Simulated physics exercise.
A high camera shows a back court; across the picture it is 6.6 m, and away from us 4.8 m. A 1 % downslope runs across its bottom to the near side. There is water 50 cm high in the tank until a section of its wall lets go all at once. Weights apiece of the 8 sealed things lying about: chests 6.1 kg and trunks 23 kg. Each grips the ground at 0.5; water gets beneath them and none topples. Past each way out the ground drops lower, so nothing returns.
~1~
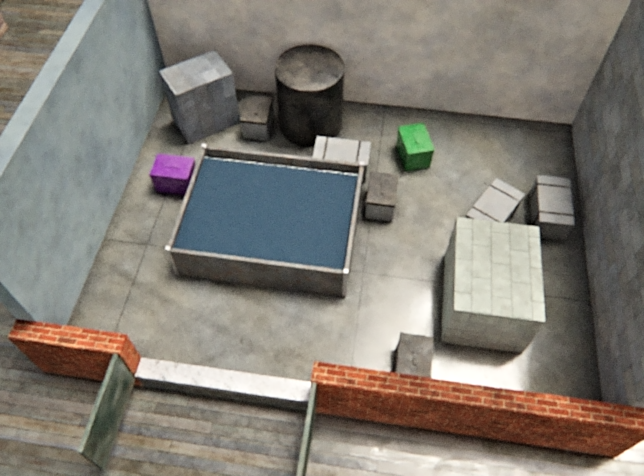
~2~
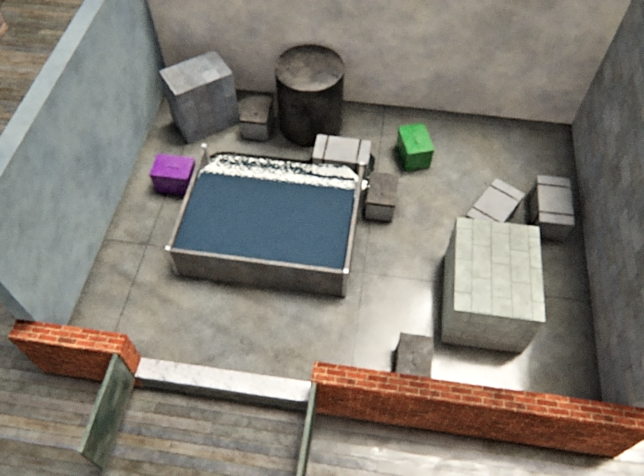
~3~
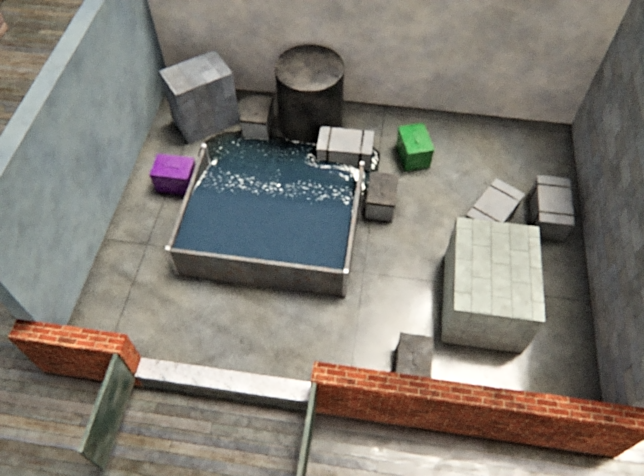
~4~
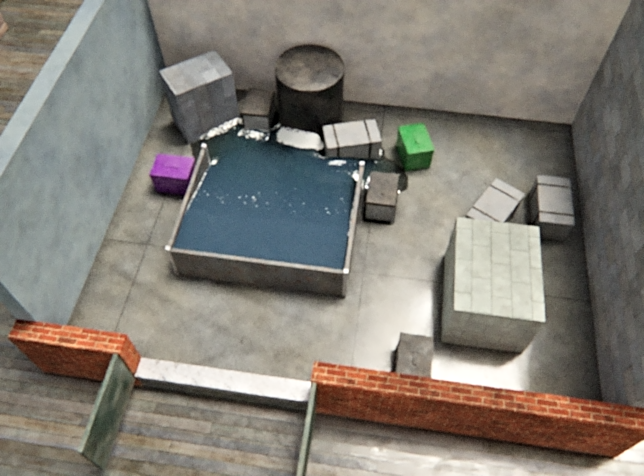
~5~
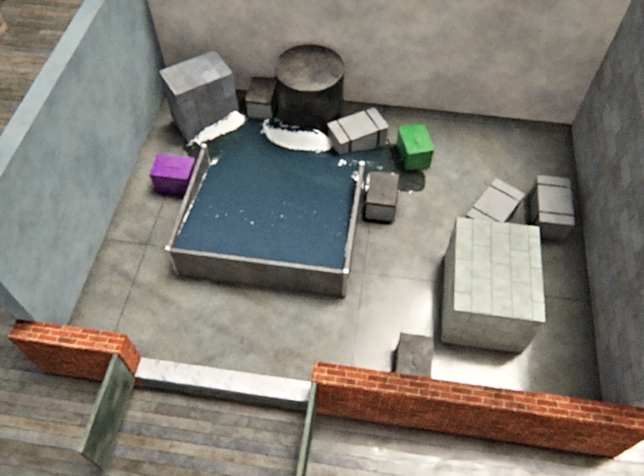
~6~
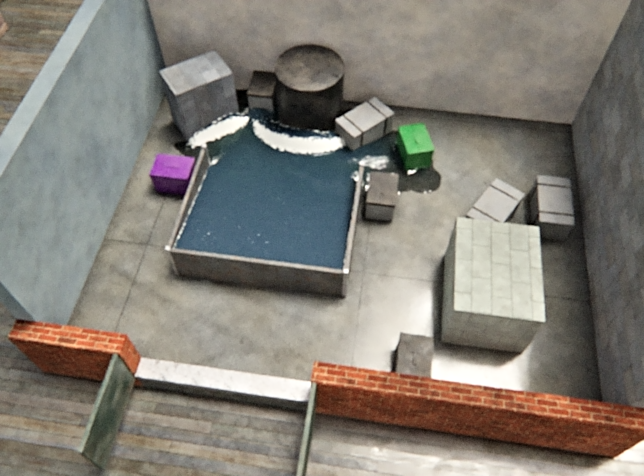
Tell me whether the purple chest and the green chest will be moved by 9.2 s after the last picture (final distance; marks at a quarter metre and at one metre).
Purple chest: Makes a long trip. Green chest: Makes a long trip.
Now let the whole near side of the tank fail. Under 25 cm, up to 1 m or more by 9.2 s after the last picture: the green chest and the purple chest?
Outcome - green chest: No real movement, purple chest: Modest displacement.
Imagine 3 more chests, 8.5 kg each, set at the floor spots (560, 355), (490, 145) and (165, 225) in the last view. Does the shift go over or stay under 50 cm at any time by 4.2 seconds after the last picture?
Within it, beyond it, beyond it.
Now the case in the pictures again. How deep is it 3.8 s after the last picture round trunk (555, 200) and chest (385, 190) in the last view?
Close to 6 and 2 centimetres.
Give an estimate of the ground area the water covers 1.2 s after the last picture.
About 13 m2.
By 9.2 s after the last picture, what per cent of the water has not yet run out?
Around 90 % of the water.
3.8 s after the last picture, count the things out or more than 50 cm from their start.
At that moment it comes to 5.
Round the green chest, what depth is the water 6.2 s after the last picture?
Around 8 cm.
Then, 1.2 s after the last picture the purple chest is near (169, 178), 0.2 m from its start, aground; the green chest is near (498, 150), 1.2 m from its start, aground; 0 of 8 are out; 2 afloat.
Then, 3.8 s after the last picture the purple chest is near (182, 344), 2.8 m from its start, aground; the green chest is near (573, 224), 2.5 m from its start, afloat; 0 of 8 are out; 3 afloat.
Then, 6.2 s after the last picture the purple chest has gone out; the green chest is near (572, 323), 3.4 m from its start, afloat; 1 of 8 are out; 6 afloat.
Then, 9.2 s after the last picture the purple chest has gone out; the green chest is near (584, 332), 3.5 m from its start, afloat; 1 of 8 are out; 6 afloat.
